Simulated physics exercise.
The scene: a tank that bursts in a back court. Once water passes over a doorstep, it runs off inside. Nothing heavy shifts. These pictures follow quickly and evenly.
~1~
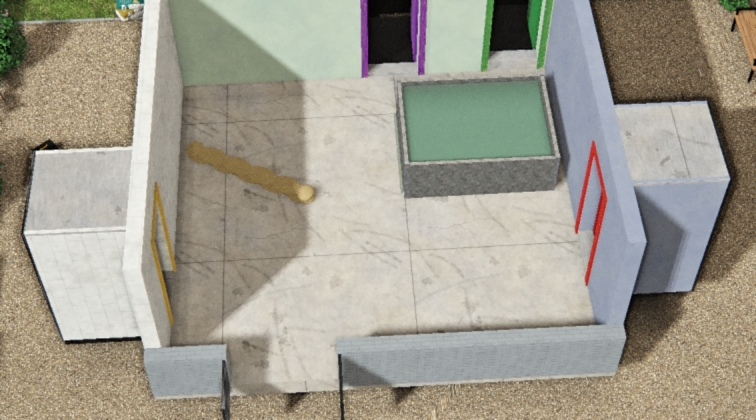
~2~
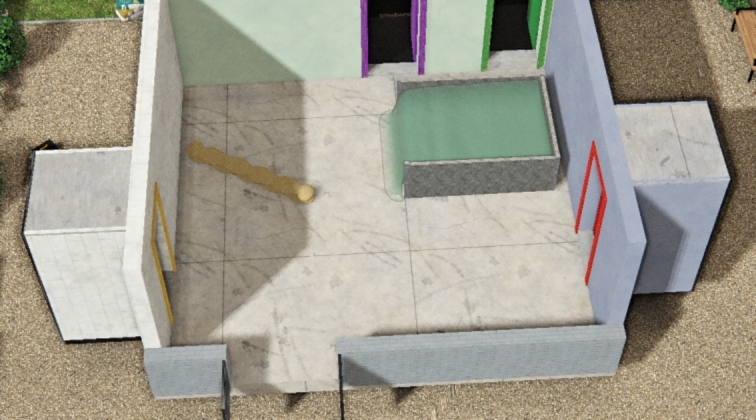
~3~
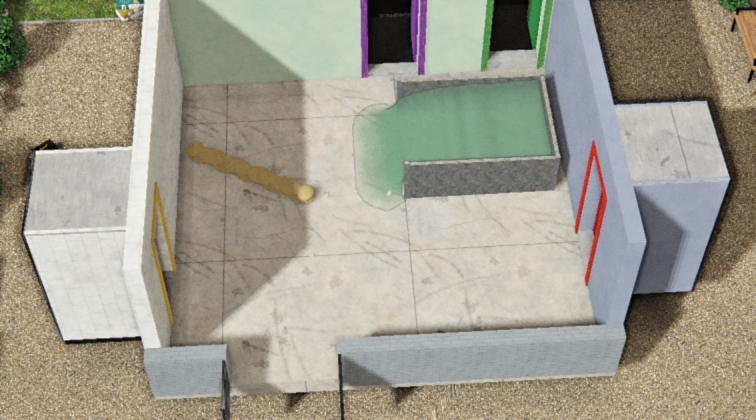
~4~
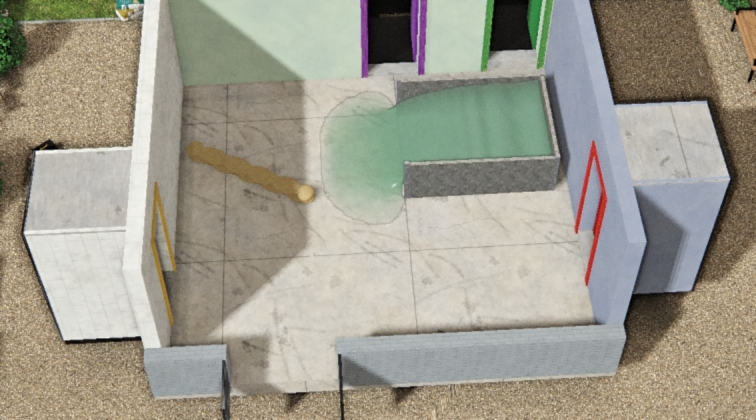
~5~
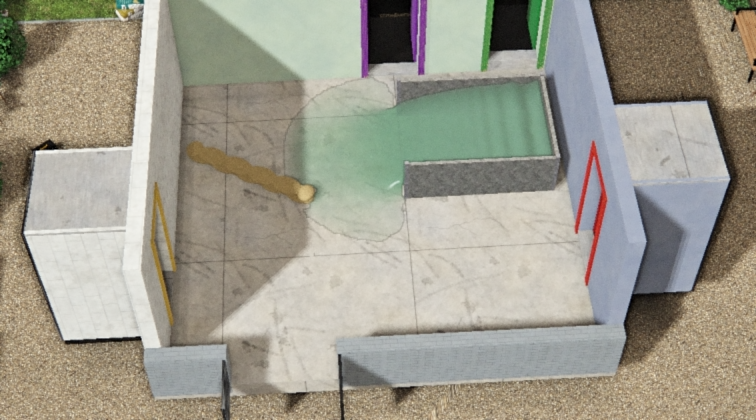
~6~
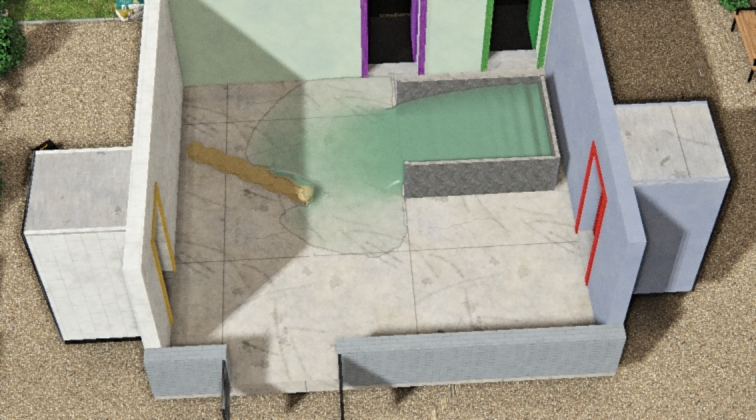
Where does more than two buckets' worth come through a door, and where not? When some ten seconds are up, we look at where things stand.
Through the purple door more than two buckets; through the yellow door more than two buckets; through the red door two buckets or less; through the green door two buckets or less.
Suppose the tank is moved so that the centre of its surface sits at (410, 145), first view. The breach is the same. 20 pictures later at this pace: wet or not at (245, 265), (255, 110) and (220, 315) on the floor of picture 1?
Log: Flood; flood; flood.
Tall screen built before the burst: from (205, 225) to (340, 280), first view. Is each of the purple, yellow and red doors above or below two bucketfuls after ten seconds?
At the doors, purple comes in over, yellow comes in under, red comes in under.
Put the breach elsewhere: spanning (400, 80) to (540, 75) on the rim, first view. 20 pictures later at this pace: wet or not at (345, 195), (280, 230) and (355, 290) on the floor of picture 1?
Going in your order, I'd say still bare, then still bare, then still bare.
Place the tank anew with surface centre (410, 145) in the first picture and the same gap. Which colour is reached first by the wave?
The yellow door.
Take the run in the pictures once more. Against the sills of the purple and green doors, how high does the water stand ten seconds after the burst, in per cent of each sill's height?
Around 200 in a hundred for the first and 60 in a hundred for the second.
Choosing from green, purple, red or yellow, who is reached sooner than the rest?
My answer is the purple door.
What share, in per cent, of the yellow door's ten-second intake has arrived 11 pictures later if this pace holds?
Share at that point: Close to 0 in a hundred.
A moment on, water covers 40 % of the floor; the purple door wet at the sill, nothing in, the yellow door not reached, the red door not reached, the green door not reached.
Next, water covers 50 % of the floor; the purple door wet at the sill, nothing in, the yellow door under two buckets in, the red door not reached, the green door not reached.
Then, water covers 50 % of the floor; the purple door wet at the sill, nothing in, the yellow door over two buckets in, the red door not reached, the green door not reached.
Later, water covers 80 % of the floor; the purple door over two buckets in, the yellow door over two buckets in, the red door not reached, the green door wet at the sill, nothing in.
In the end, water covers 95 % of the floor; the purple door over two buckets in, the yellow door far over two buckets in, the red door wet at the sill, nothing in, the green door under two buckets in.
